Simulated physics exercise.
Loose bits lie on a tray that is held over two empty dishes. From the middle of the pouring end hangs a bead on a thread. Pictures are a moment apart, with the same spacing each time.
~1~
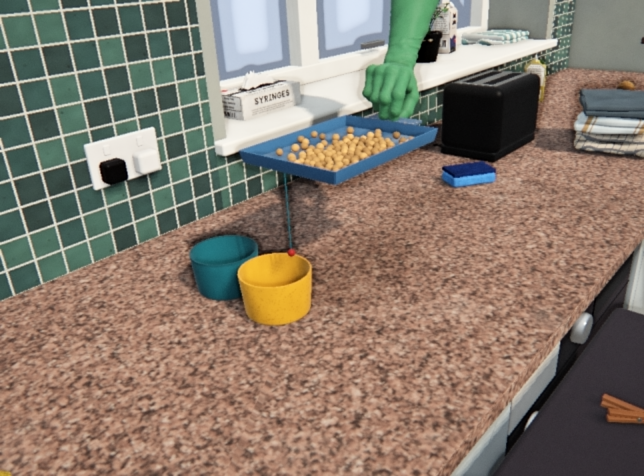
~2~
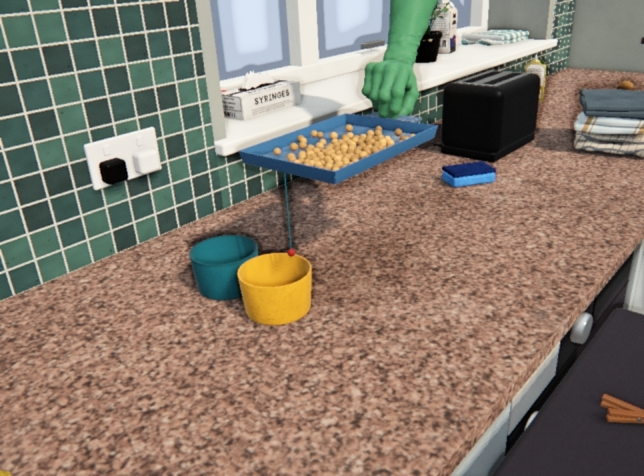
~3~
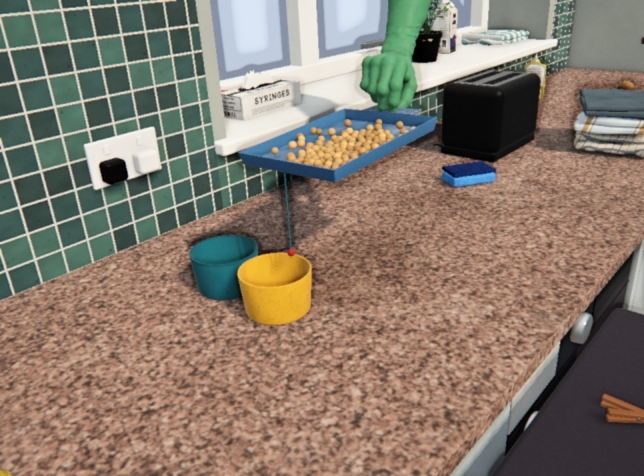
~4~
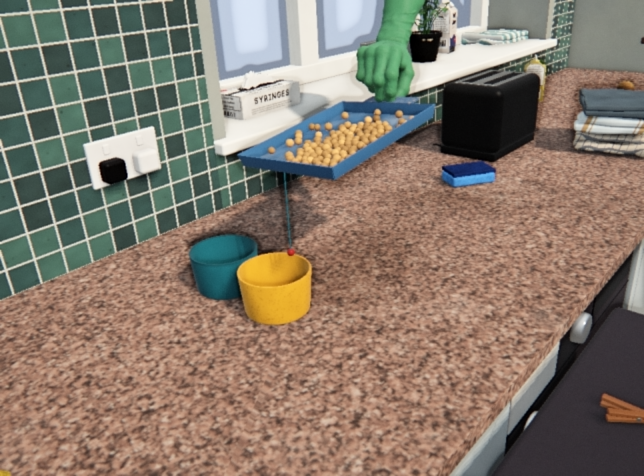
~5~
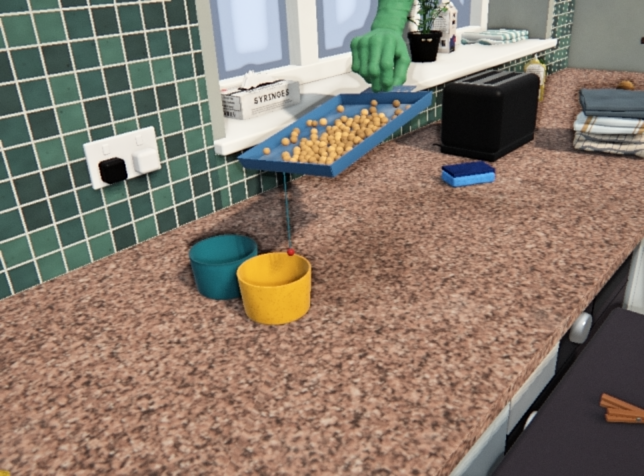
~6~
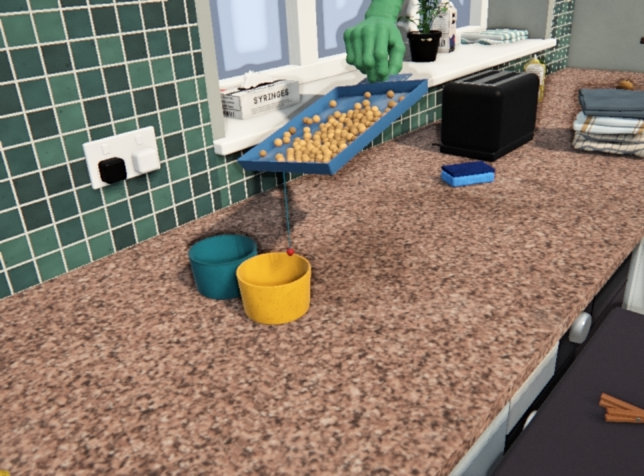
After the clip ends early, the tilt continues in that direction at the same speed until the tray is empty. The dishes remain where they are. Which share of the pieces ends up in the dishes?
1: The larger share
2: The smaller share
The larger share (1).
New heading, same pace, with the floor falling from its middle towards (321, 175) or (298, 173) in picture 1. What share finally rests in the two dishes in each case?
Case one 10 %; case two 30 %.
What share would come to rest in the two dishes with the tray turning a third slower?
Close to 90 per cent.
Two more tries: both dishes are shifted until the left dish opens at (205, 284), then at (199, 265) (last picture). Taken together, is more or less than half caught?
Together the dishes get less than a half first, then less than a half.
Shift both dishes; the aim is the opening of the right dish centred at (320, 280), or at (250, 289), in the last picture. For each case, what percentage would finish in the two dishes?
That makes 60 per cent, followed by 10 per cent.
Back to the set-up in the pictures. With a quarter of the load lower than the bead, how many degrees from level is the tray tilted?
The angle is around 80°.
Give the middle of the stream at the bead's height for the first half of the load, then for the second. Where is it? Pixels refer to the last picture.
Early half: (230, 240); late half: (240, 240).
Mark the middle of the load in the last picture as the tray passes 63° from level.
Look around (266, 154) in the last picture.
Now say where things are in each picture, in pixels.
Corners of the pouring end (243, 150) and (335, 171), level; middle of the load (344, 153), round wooden beads; left dish (199, 278); right dish (250, 301); bead on its thread (291, 253), in the first frame.
Corners of the pouring end (242, 150) and (334, 170), level; middle of the load (344, 152), in the second frame.
Corners of the pouring end (242, 152) and (334, 168), tipped barely, lowest at the left corner; middle of the load (343, 148), about a tenth on the move, in the third frame.
Corners of the pouring end (241, 154) and (332, 166), tipped a little, lowest at the left corner; middle of the load (342, 144), about a tenth on the move, in the fourth frame.
Corners of the pouring end (241, 156) and (330, 164), tipped a little, lowest at the left corner; middle of the load (338, 140), about a tenth on the move, in the fifth frame.
Corners of the pouring end (240, 159) and (328, 162), tipped clearly, lowest at the left corner; middle of the load (331, 137), almost all on the move; left dish (198, 277); right dish (249, 300), in the sixth frame.
Just after the last frame, tray tipped steeply; the larger part on the tray; just a few in the left dish; about a tenth in the air.
A moment on, tray tipped past a quarter turn; just a few on the tray; about a tenth in the right dish; roughly two thirds in the left dish; about a tenth outside both; about a tenth in the air.
Further on, tray tipped past a quarter turn; about a tenth in the right dish; the larger part in the left dish; roughly a quarter outside both.
When it is over, tray tipped past a quarter turn; about a tenth in the right dish; the larger part in the left dish; roughly a quarter outside both.
